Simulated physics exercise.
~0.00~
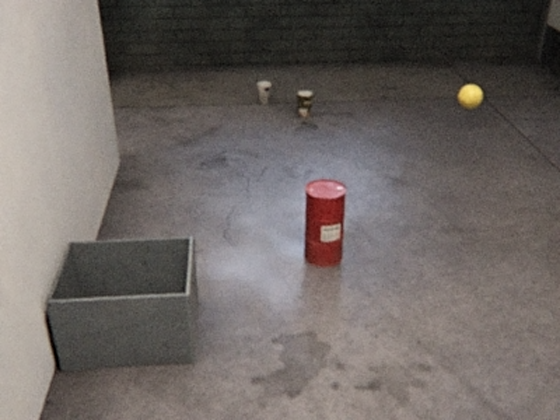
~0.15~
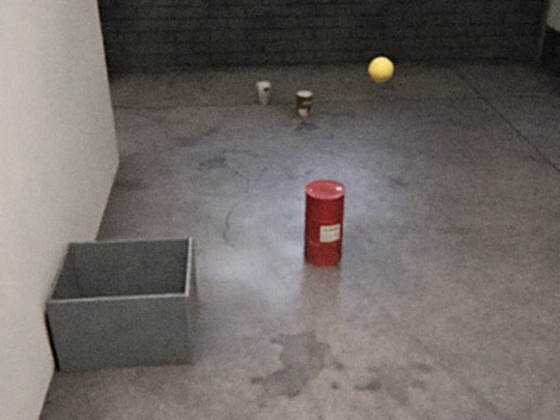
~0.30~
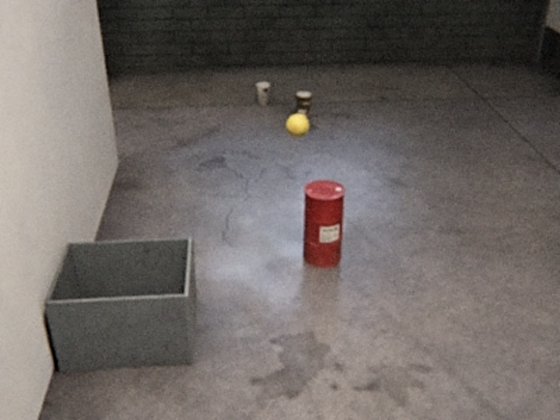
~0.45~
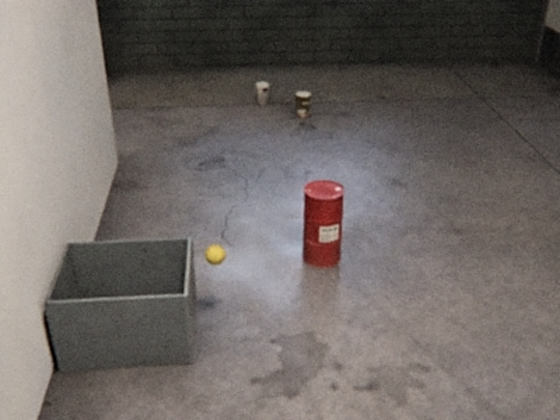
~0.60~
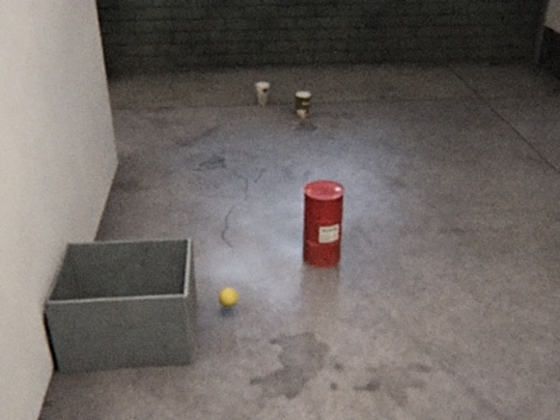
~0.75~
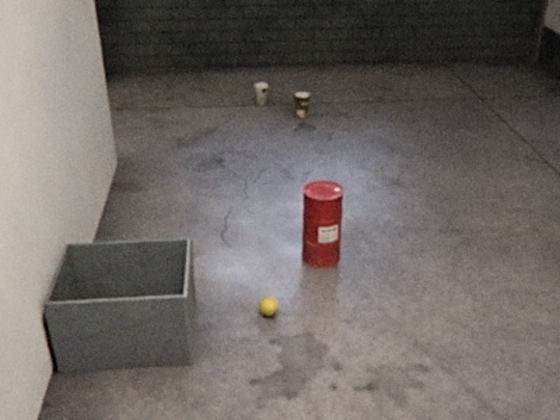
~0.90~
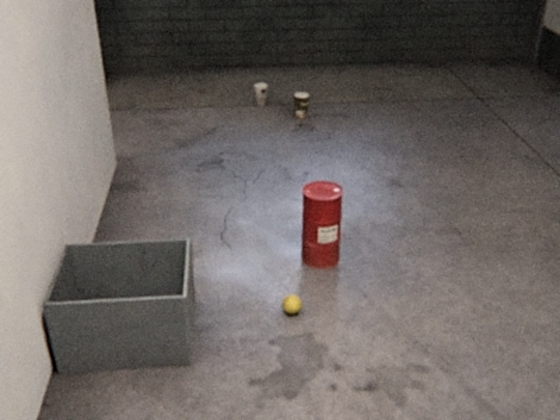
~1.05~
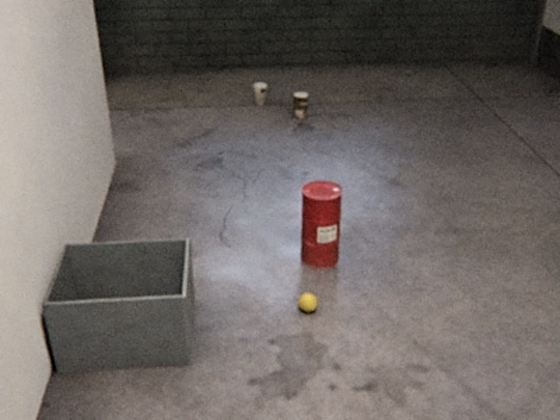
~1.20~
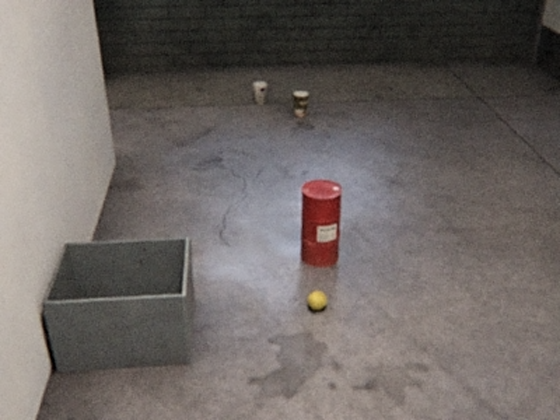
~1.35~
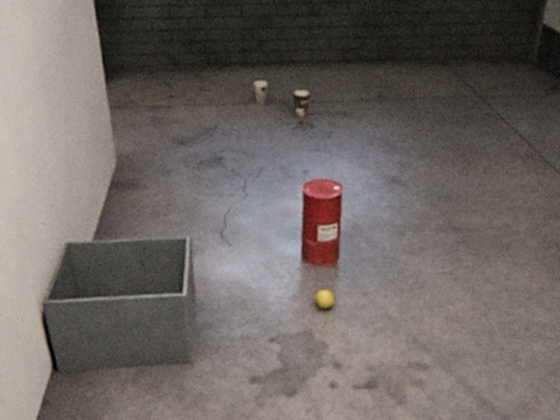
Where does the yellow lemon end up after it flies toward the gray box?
It ends up outside the box, on the concrete floor to the right of it and just in front of the red canister.
